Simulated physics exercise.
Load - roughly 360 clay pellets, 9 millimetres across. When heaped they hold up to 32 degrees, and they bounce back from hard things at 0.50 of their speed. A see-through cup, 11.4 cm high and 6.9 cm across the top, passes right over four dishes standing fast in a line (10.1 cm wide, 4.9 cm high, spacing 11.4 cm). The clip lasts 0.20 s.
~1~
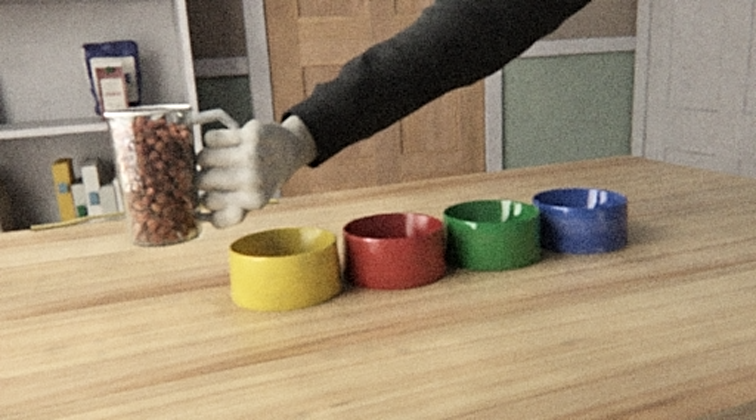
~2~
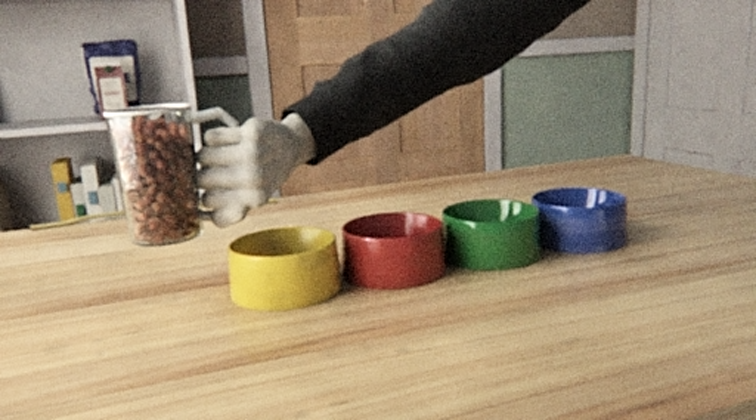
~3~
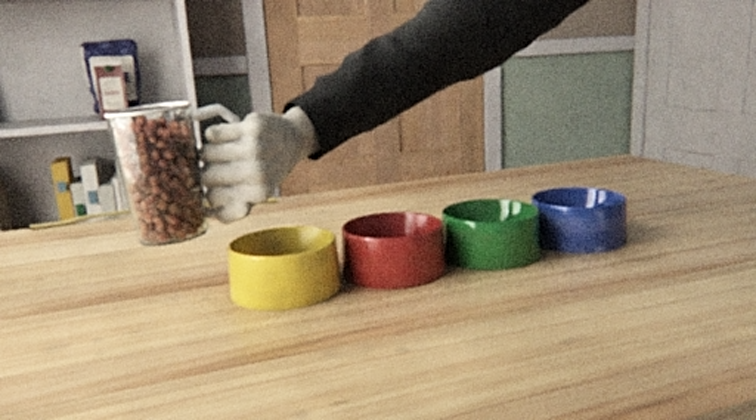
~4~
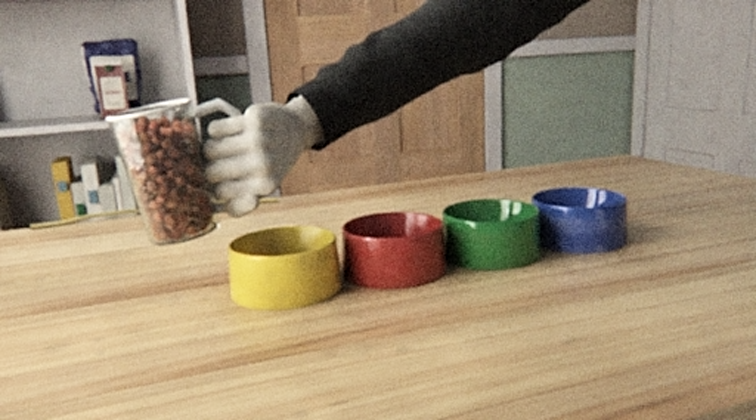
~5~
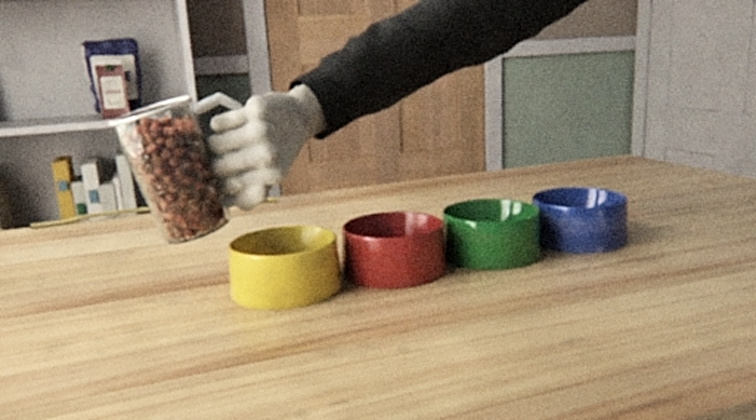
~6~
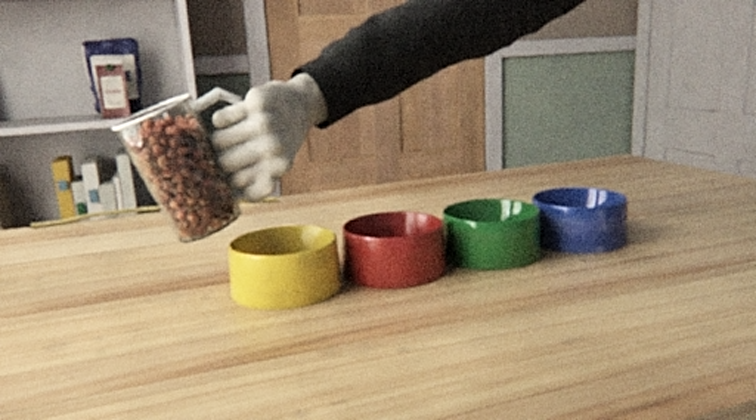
A gloved hand held a clear cup full of reddish-brown pieces near the yellow, red, green and blue dishes on a wooden table, then slowly tilted it leftward while moving it slightly right.
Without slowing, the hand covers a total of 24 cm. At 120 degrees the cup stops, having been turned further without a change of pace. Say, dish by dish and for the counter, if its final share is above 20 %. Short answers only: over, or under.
Red under. Blue under. Green under. Yellow over. Counter under.
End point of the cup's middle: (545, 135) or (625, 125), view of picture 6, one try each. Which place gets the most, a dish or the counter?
Top receivers, in order: Yellow and yellow.
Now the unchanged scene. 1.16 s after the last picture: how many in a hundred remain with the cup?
Roughly 10 per cent.
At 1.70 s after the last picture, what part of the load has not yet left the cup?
0 per cent.
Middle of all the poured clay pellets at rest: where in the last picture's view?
Est. centre at rest: (285, 265) px.
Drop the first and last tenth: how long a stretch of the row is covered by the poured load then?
I'd put it near 7 cm.
Then, 0.70 s after the last picture, tilt 115 degrees; cup holds 90 %, yellow 10 %.
Then, 1.16 s after the last picture, tilt 120 degrees; cup holds 10 %, yellow 85 %.
Then, 1.70 s after the last picture, tilt 120 degrees; cup holds 0 %, yellow 90 %.
In the end, red 0 %, blue 0 %, green 0 %, yellow 90 %, counter 10 %.
